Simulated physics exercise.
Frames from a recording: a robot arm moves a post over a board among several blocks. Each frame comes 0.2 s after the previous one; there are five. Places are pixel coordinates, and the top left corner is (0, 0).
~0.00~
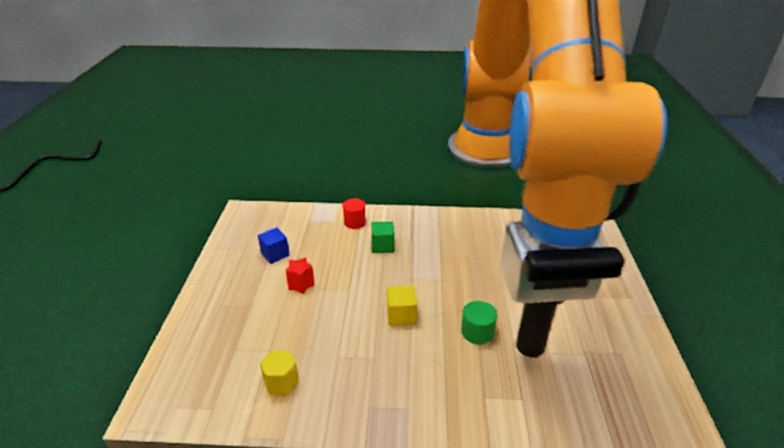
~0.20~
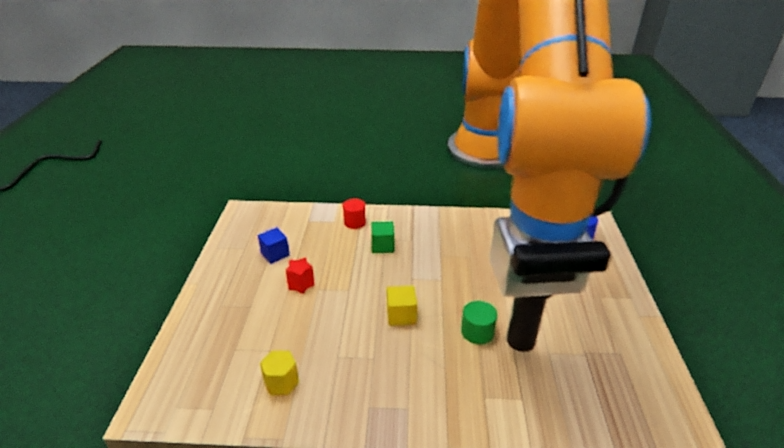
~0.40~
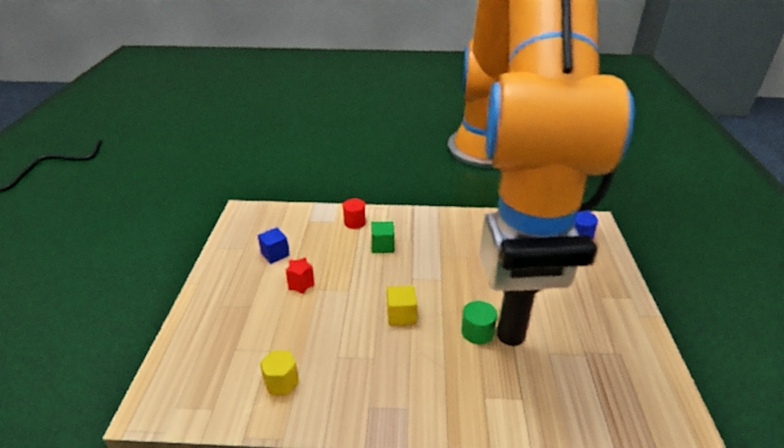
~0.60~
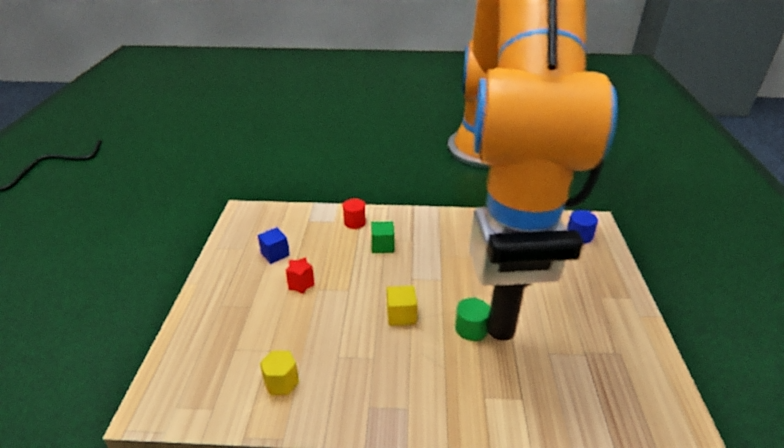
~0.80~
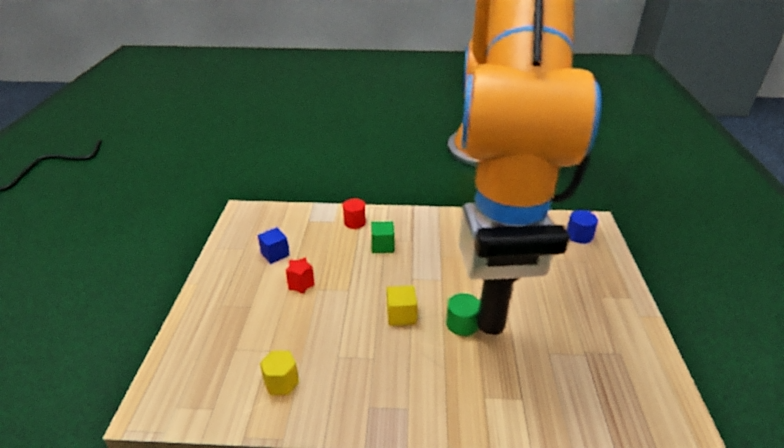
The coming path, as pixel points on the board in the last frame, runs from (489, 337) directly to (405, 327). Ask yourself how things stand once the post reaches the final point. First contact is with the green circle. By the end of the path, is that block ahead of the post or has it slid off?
I'm fairly sure the green circle slides away from the front of the post at some point.
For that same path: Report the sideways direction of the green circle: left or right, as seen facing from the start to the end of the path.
The right.
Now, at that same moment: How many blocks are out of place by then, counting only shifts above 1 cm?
Two blocks move.
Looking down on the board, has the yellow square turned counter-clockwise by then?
It seems so.
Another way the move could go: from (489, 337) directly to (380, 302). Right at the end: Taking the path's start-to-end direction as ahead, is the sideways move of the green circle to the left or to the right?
It moves over to the right.
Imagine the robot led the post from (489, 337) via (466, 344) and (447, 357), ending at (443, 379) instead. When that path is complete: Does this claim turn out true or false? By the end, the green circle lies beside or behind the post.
That claim is true.
What follows on the original path. One third of the way, post at (462, 322); green circle at (442, 296).
Two thirds of the way, post at (433, 319); yellow square at (398, 294), turned 15° anticlockwise; green circle at (428, 290).
At the end, post at (406, 315); yellow square at (390, 291), turned 20° anticlockwise; green circle at (425, 288).
